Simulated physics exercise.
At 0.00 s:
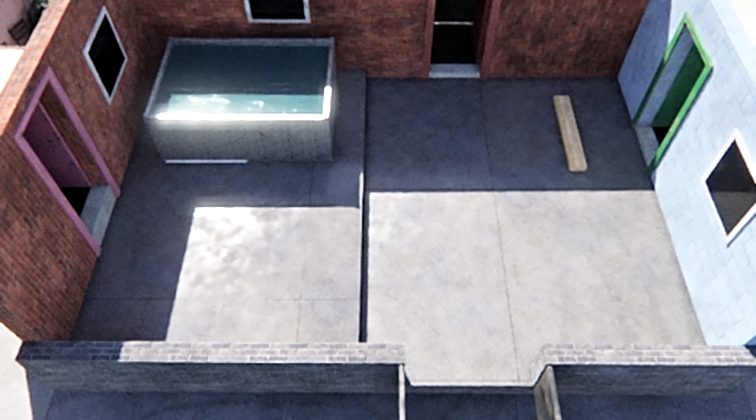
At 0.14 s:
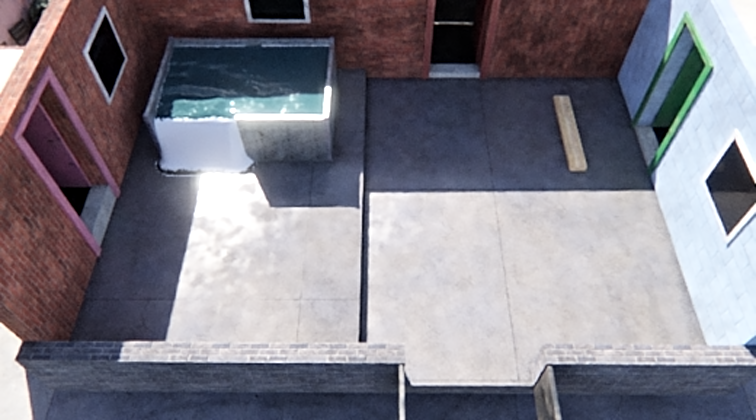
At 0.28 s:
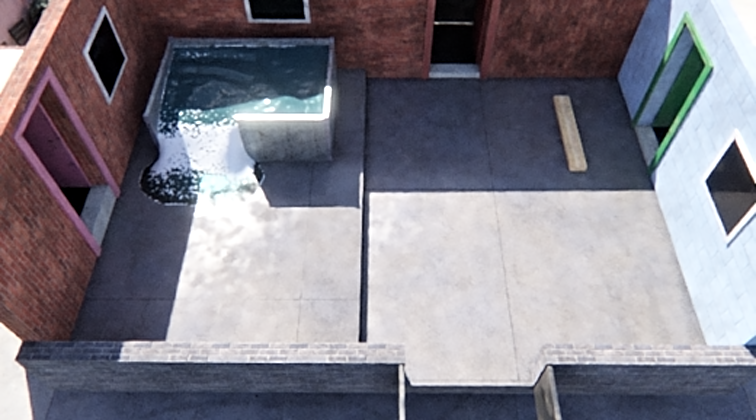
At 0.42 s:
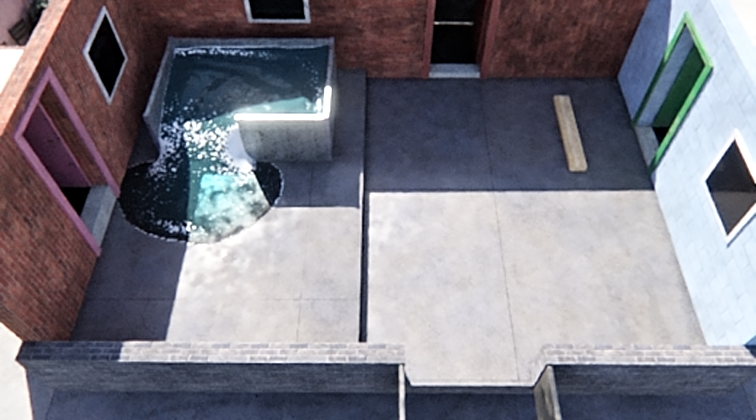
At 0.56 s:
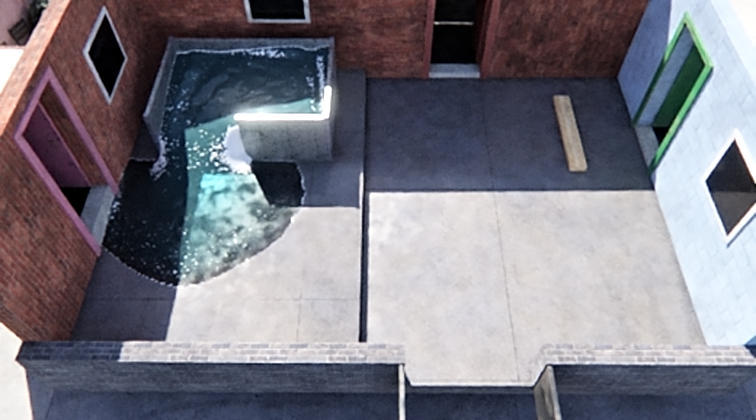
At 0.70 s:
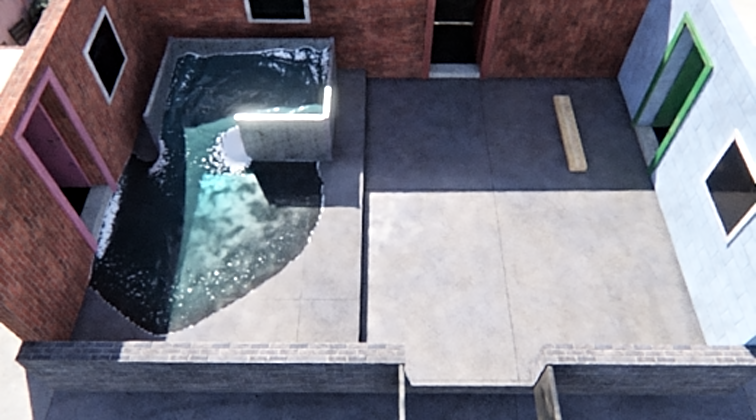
At first, a rectangular tank of water stands whole and still in the corner of a brick-walled yard. Part of its front gives way, and water pours through the gap, then spreads as a widening pool across the left side of the paving toward the low wall, while the plank on the right stays put.
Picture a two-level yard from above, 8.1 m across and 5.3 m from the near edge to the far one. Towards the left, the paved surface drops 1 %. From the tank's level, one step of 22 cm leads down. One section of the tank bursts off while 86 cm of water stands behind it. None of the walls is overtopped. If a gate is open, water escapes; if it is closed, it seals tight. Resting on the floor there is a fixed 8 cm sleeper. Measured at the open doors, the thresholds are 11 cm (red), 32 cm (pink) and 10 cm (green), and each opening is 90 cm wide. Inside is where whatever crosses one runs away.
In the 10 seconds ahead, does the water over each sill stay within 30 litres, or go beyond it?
Red door: Within, pink door: Within, green door: Within.
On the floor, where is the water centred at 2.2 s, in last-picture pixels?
Centre: Approx. (220, 201) px.
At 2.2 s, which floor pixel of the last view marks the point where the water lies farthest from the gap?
(471, 366).
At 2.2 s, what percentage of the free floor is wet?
Roughly 30 % of the floor is wet.
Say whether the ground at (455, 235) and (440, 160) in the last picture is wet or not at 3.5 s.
Awash, then not yet touched.
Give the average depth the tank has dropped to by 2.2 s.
The mean depth is around 40 cm.
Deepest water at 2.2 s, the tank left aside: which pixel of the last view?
The spot is near (109, 306) in the last view.
After 1.4 s water covers 25 % of the floor and is deepest (68 cm) near (65, 359); red door not reached, pink door 36 cm at the sill, 0 L in, green door not reached.
After 2.2 s water covers 30 % of the floor and is deepest (55 cm) near (109, 306); red door not reached, pink door 28 cm at the sill, 5 L in, green door not reached.
After 3.5 s water covers 50 % of the floor and is deepest (33 cm) near (108, 359); red door not reached, pink door 25 cm at the sill, 5 L in, green door not reached.
After 6.0 s water covers 90 % of the floor and is deepest (19 cm) near (65, 359); red door 4 cm at the sill, 0 L in, pink door 18 cm at the sill, 5 L in, green door 11 cm at the sill, 6 L in.
After 10.0 s water covers 100 % of the floor and is deepest (19 cm) near (395, 82); red door 9 cm at the sill, 0 L in, pink door 10 cm at the sill, 5 L in, green door 12 cm at the sill, 10 L in.
